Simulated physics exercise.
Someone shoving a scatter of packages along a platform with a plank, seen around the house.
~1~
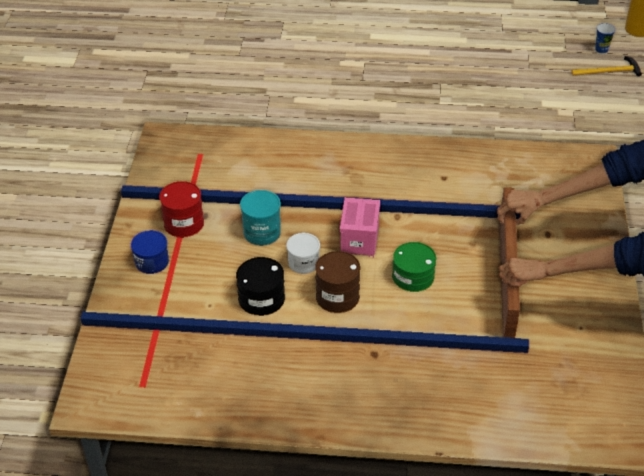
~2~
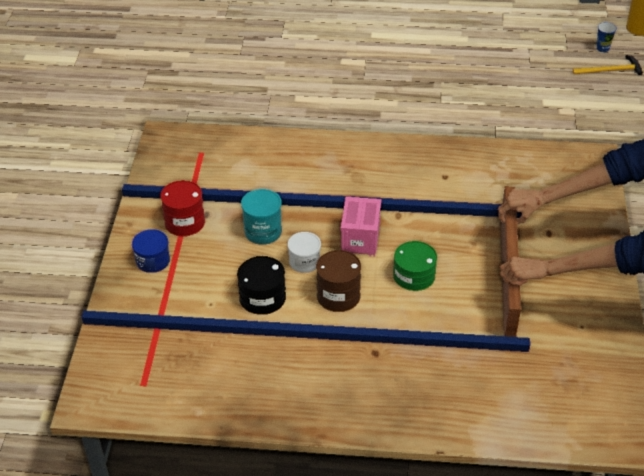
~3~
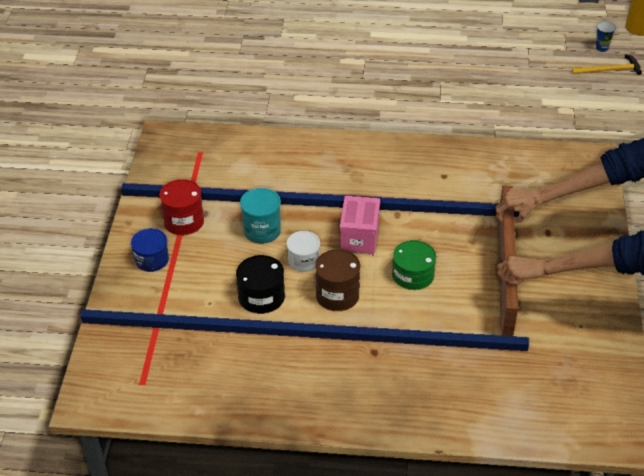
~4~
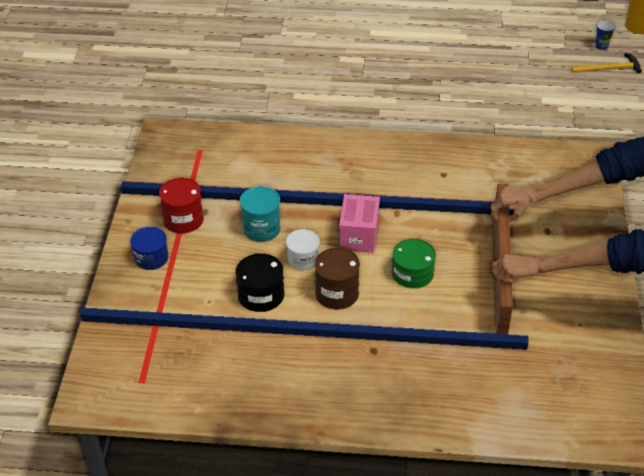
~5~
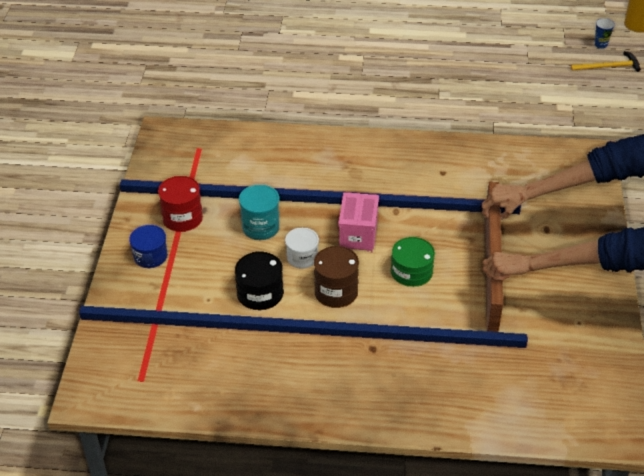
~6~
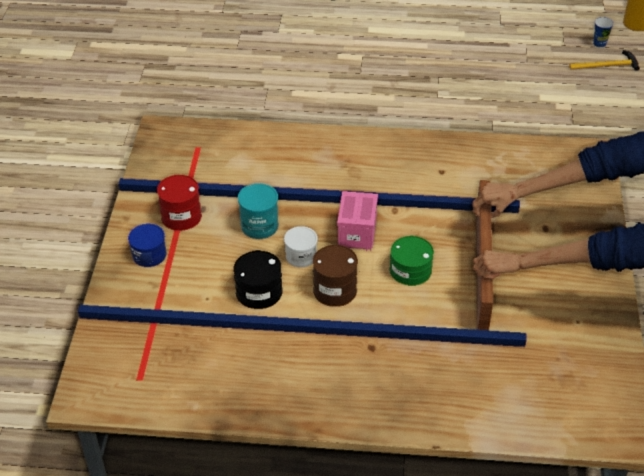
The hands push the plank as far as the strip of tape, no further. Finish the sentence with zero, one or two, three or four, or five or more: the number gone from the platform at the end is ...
The number gone from the platform at the end is one or two.
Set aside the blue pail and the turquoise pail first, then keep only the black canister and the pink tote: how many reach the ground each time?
The number fallen is 0, and in the other try 0.
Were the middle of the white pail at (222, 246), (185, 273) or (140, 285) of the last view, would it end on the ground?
Going through the three places, it is not lost; drops down; drops down.
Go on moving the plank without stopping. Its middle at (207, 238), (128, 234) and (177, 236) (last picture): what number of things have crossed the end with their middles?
First 0, next 5, last 1.
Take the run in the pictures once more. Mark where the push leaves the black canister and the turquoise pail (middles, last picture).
The black canister ends at (96, 280) and the turquoise pail at (126, 201).
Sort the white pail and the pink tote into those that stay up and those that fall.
I'd say the white pail stays where it is, while the pink tote stays where it is.
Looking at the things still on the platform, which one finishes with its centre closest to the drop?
The blue pail.
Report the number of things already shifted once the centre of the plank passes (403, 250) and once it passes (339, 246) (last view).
At the first point the count is 1, at the second it's 4.
Early on, none off yet; blue pail at rest near (148, 246); red canister at rest near (180, 203); turquoise pail at rest near (259, 212).
A while later, none off yet; blue pail at rest near (148, 246); red canister at rest near (180, 203); turquoise pail moving near (255, 211).
Further along, none off yet; blue pail travelled a little near (142, 247); red canister travelled about its own width near (145, 199); turquoise pail travelled well along near (181, 207).
Finally, the number that fall off is one or two; lost, red canister.
